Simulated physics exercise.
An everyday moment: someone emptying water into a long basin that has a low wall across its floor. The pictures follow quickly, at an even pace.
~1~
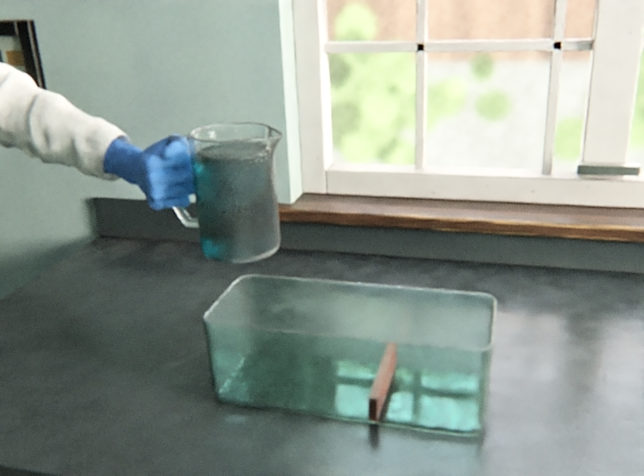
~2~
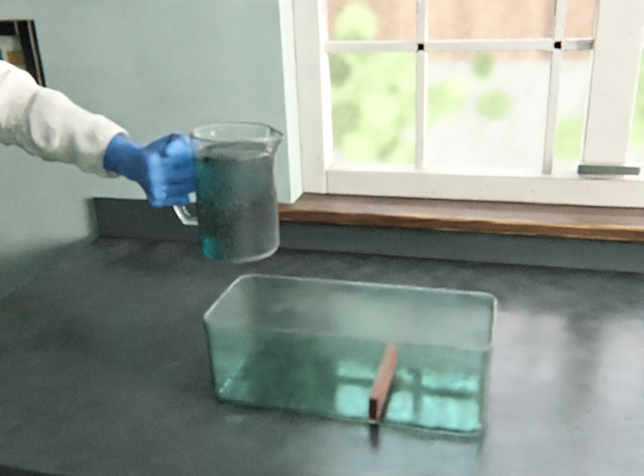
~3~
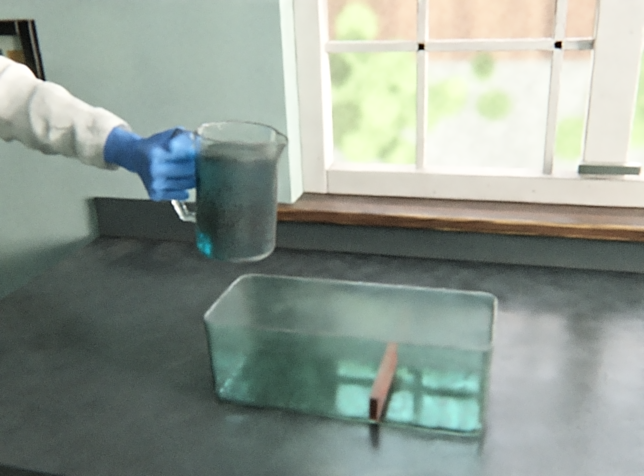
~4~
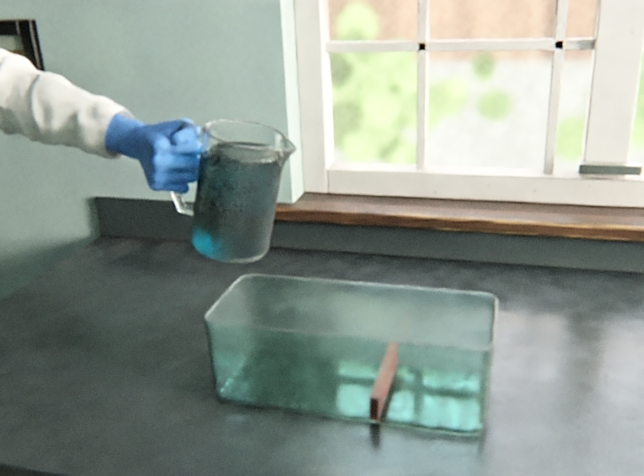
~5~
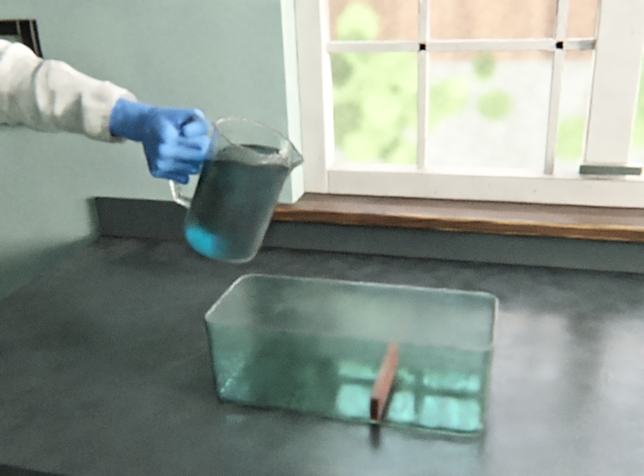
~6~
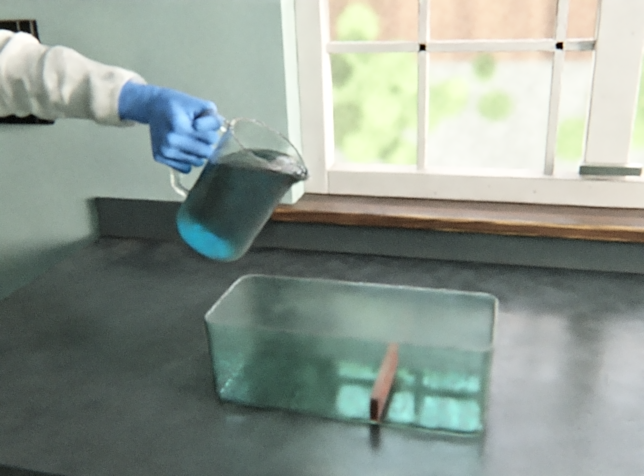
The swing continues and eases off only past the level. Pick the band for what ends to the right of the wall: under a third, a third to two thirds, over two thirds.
The share right of the wall is under a third.
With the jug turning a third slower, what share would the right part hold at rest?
About 15 per cent.
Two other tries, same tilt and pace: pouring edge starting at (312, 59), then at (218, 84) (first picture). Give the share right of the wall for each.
The first gives 65 %, the second 20 %.
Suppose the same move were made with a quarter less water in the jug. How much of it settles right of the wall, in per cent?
Near 10 %.
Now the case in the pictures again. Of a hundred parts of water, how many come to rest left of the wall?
Close to 80 per cent.
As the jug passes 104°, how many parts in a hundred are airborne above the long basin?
Near 20 %.
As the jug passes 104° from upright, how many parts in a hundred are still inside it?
Some 65 per cent.
A moment on, the jug is tipped right over and 64 per cent is still to pour, 12 is left of the wall and 2 right of it.
Next, the jug is tipped right over and 15 per cent is still to pour, 62 is left of the wall and 5 right of it.
Then the jug is tipped right over and 1 per cent is still to pour, 77 is left of the wall and 10 right of it.
Later the jug is tipped right over and 0 per cent is still to pour, 80 is left of the wall and 12 right of it.
In the end 79 per cent lies left of the wall, 14 right of it and 7 outside.
